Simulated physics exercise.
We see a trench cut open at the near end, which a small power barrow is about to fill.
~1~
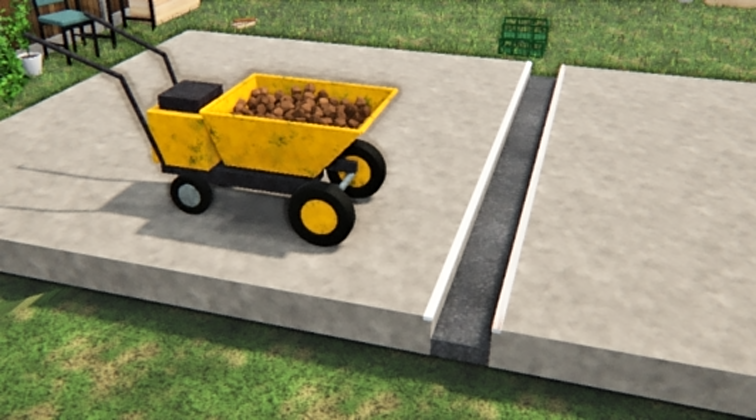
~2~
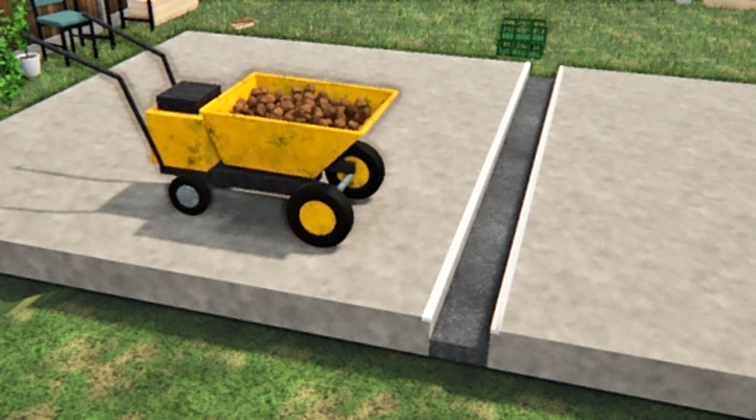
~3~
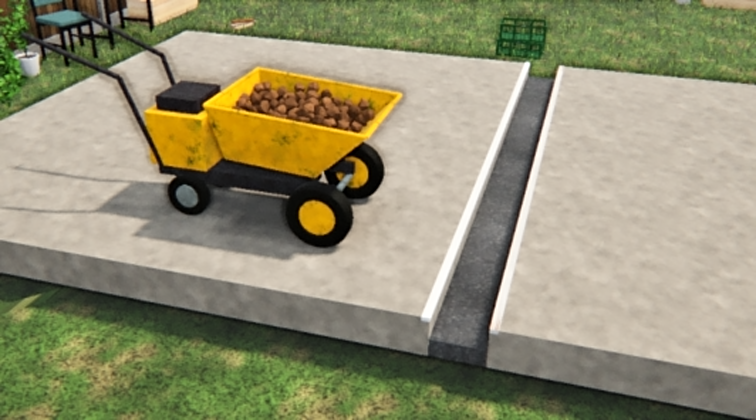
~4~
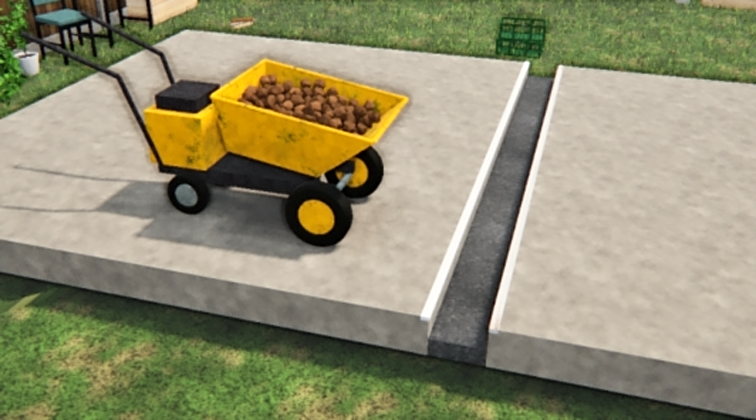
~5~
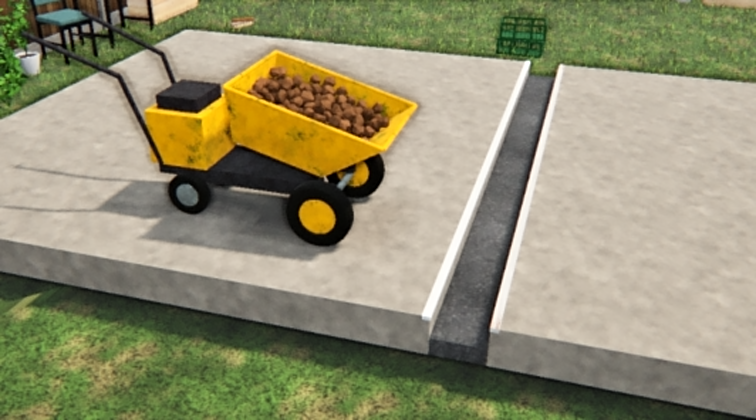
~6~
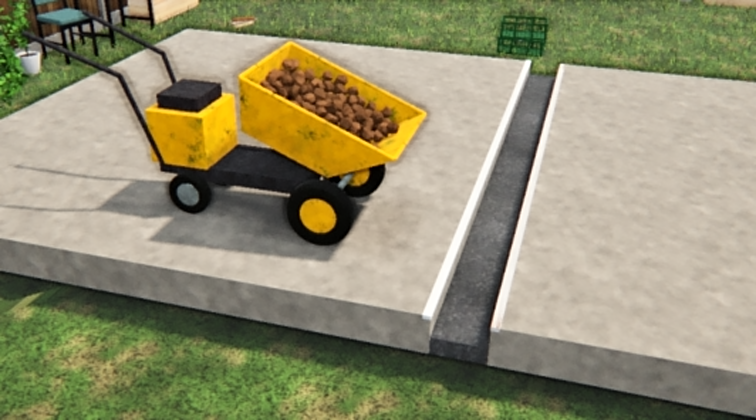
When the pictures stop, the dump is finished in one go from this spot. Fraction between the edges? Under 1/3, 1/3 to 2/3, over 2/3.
1/3 to 2/3.
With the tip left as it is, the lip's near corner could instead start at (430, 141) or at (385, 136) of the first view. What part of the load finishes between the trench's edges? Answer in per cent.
Okay, so the first one ends at 20 % and the second at 60 %.
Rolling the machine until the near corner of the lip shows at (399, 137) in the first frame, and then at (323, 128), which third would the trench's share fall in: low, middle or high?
At spot one the answer is one to two thirds, and at spot two it is under a third.
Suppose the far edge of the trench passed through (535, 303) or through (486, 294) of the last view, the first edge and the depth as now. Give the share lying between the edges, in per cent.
About 50 %, then 40 %.
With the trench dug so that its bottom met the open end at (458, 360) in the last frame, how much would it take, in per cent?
Estimate: Approx. 50 per cent.
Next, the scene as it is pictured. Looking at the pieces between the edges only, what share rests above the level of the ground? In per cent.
It works out at about 25 percent.
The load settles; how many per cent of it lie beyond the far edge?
Roughly 0 percent.
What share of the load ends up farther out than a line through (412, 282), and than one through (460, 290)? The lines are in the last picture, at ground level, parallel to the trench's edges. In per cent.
First roughly 60 percent, then 30 percent.
Just after the last frame, skip tipped steeply; every one in the skip.
A moment on, skip tipped right over; roughly two thirds in the skip; about a tenth short of the trench; roughly a quarter in or heaped over the trench; just a few falling.
Further on, skip tipped right over; roughly a third in the skip; about a tenth short of the trench; roughly half in or heaped over the trench; just a few beyond it.
When it is over, skip tipped right over; roughly a third in the skip; about a tenth short of the trench; roughly half in or heaped over the trench; just a few beyond it.
